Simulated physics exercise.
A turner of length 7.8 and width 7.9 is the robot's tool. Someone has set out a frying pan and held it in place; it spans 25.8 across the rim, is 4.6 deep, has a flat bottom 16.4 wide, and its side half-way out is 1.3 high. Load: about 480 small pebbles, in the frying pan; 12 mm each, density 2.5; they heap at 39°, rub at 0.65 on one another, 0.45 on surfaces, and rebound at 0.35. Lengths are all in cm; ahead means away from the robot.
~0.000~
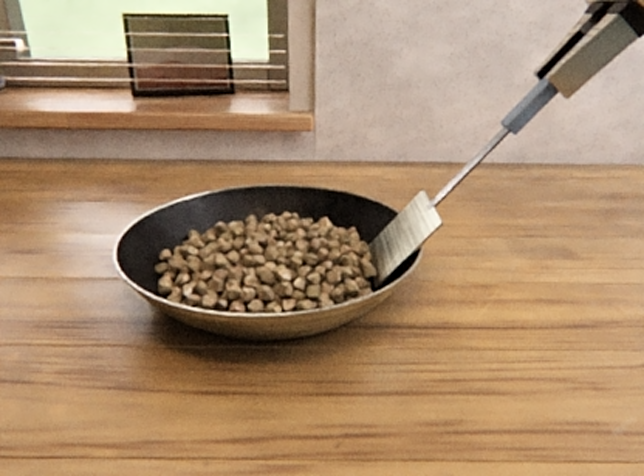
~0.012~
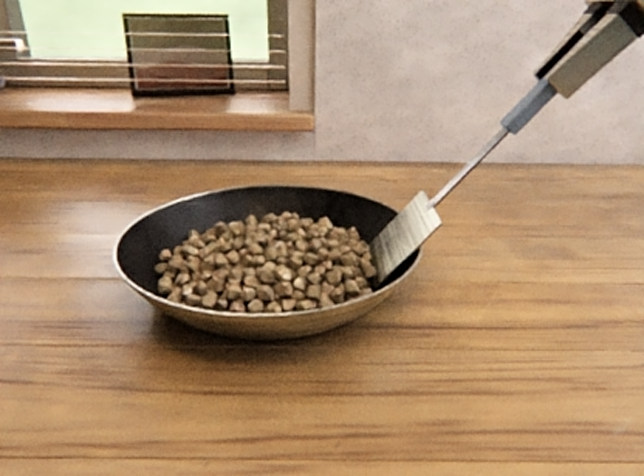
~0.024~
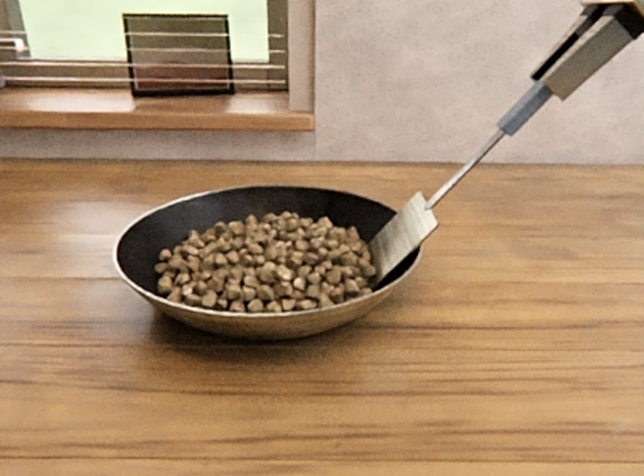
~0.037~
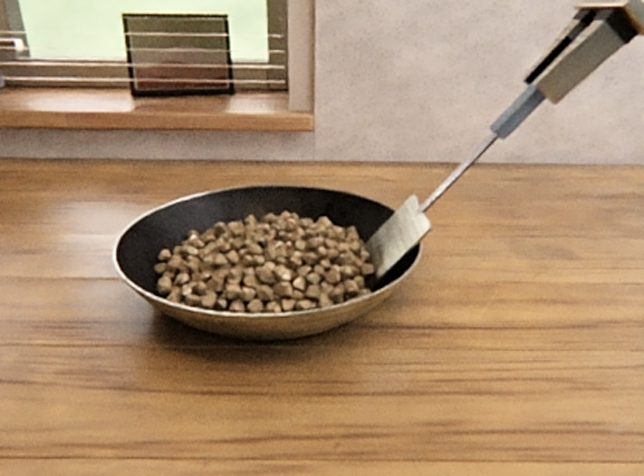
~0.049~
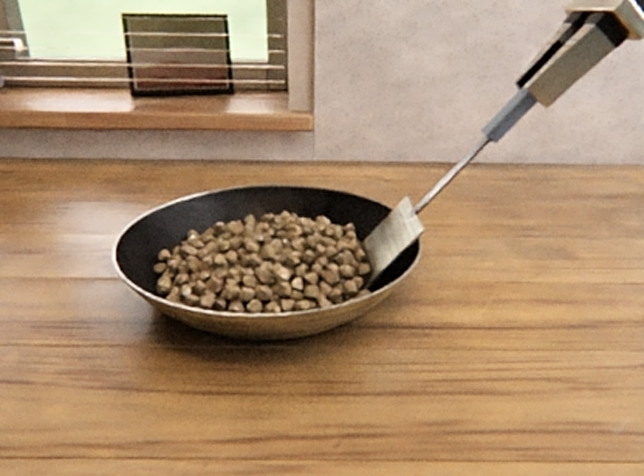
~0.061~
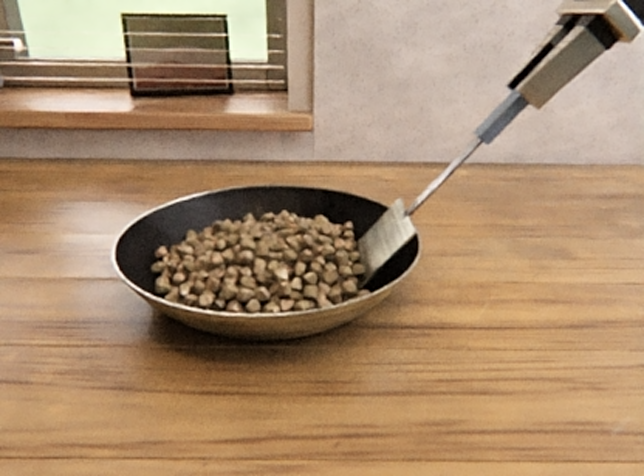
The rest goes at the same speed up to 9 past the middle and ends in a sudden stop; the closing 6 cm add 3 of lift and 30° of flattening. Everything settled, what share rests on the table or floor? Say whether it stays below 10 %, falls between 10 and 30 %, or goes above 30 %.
It falls between 10 and 30 %.
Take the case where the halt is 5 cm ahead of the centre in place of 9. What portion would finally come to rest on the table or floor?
Close to 0 per cent would end on the table or floor.
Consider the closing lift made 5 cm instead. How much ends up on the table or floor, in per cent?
You'd expect near 20 percent of it there.
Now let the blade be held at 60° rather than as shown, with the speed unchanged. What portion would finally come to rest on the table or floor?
That gives about 20 in a hundred.
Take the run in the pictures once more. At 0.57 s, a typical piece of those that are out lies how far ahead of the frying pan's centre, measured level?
The distance is about 16 cm.
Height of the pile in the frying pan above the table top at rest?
Roughly 7.0 centimetres.
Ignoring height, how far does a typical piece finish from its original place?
The answer is about 6 cm.
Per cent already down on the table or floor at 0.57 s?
About 15 per cent.
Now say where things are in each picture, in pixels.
In the first picture, turner top edge at (433, 205), sloping 51°; upper third of the load around (276, 254), from x 160 to 370, top at y 220; 476 in the frying pan.
In the second picture, turner top edge at (432, 205), sloping 51°; upper third of the load around (277, 254), from x 160 to 370, top at y 220.
In the third picture, turner top edge at (429, 207), sloping 51°; upper third of the load around (279, 254), from x 160 to 370, top at y 220.
In the fourth picture, turner top edge at (422, 209), sloping 51°; upper third of the load around (280, 253), from x 160 to 365, top at y 220.
In the fifth picture, turner top edge at (415, 212), sloping 51°; upper third of the load around (278, 251), from x 160 to 360, top at y 215.
In the sixth picture, turner top edge at (408, 214), sloping 51°; upper third of the load around (272, 249), from x 160 to 360, top at y 215; 476 in the frying pan.
After 0.19 s, sloping 51°, highest piece 6 above the table; 476 in the frying pan.
After 0.31 s, sloping 41°, highest piece 7 above the table; 458 in the frying pan, 3 on the table or floor, 15 on the blade or in flight.
After 0.57 s, sloping 21°, highest piece 7 above the table; 390 in the frying pan, 79 on the table or floor, 7 on the blade or in flight.
After 1.62 s, sloping 21°, highest piece 6 above the table; 390 in the frying pan, 86 on the table or floor.
At rest, 390 in the frying pan, 86 on the table or floor. That is 18 % on the table or floor.
